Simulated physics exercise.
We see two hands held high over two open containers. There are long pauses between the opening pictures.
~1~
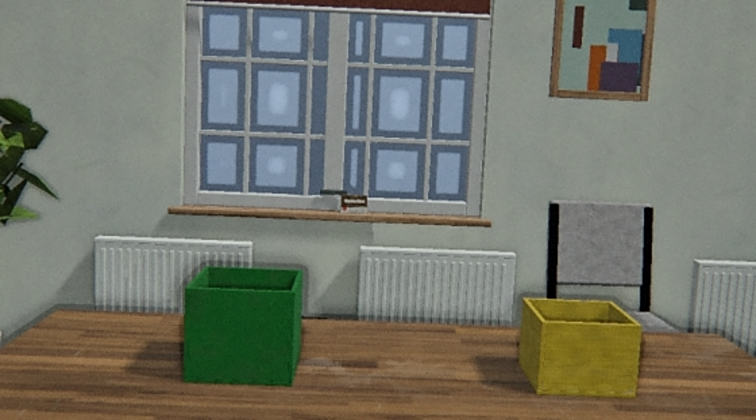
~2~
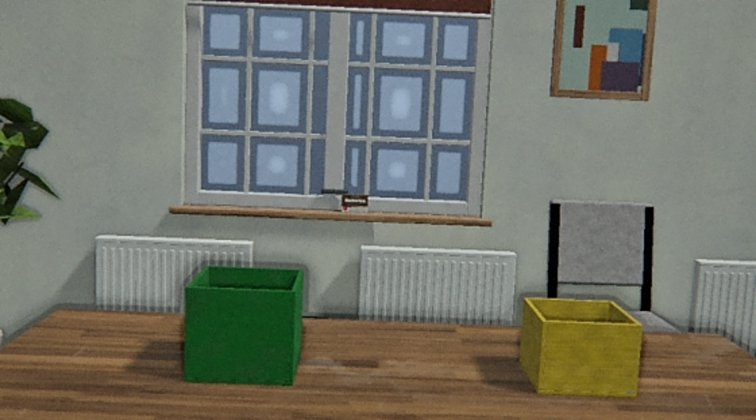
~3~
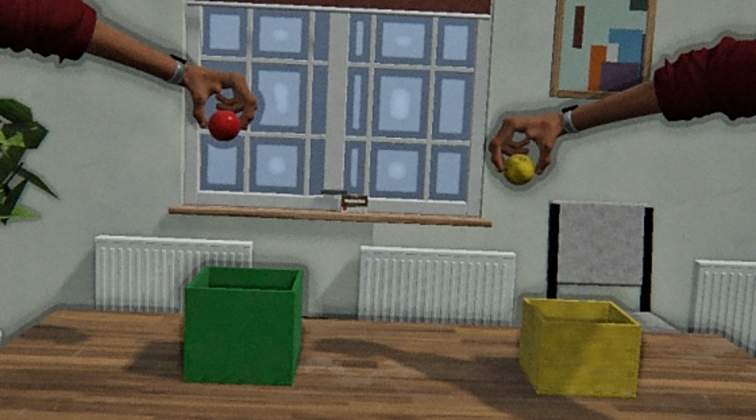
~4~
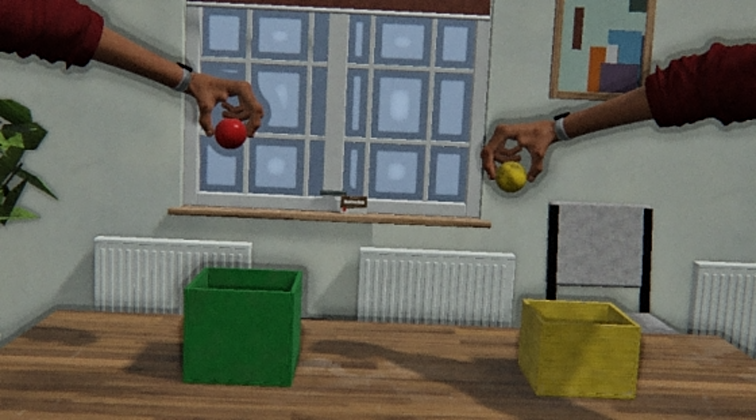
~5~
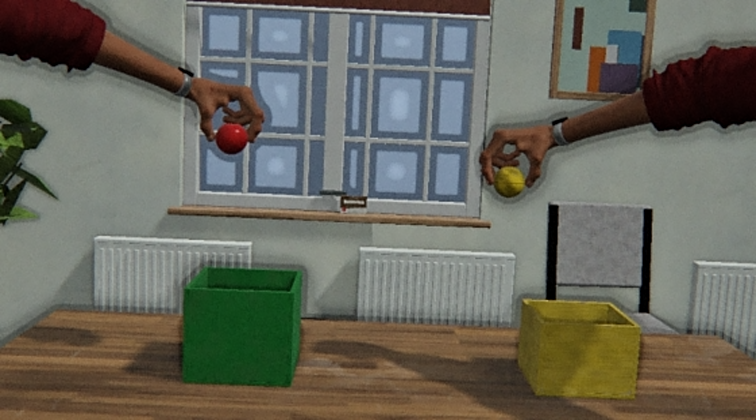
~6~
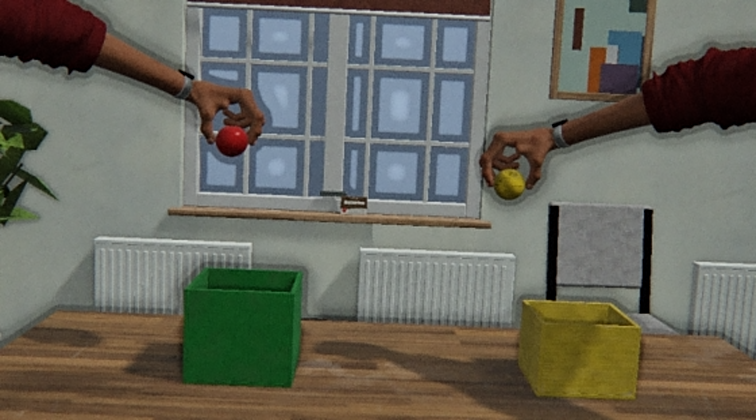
Two hands enter above the green and yellow boxes, holding small red and yellow balls.
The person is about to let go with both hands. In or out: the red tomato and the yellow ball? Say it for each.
Here the red tomato is caught; the yellow ball falls beside it.
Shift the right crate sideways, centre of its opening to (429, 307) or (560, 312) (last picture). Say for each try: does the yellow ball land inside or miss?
The yellow ball lands outside; lands outside.
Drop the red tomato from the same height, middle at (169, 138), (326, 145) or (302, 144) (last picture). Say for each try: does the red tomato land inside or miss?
The red tomato ends up outside; lands outside; falls beside it.
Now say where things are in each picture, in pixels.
In the first picture, left basket (246, 323).
In the second picture, right crate (577, 345).
In the third picture, still on the way; red tomato (224, 126); left basket (247, 323).
In the fourth picture, still on the way; yellow ball (511, 177); right crate (576, 347).
In the fifth picture, still on the way; red tomato (232, 139); left basket (246, 324).
In the sixth picture, in place, still held; red tomato (232, 141); yellow ball (509, 185); right crate (576, 347).
Then, 0.16 s past the last view, red tomato travelled about its own width near (231, 179); yellow ball travelled about its own width near (507, 222).
Then, 0.26 s past the last view, red tomato in the air near (229, 266); yellow ball in the air near (501, 307).
Finally, the red tomato drops into the container, near (227, 349); the yellow ball ends up outside, near (497, 364).
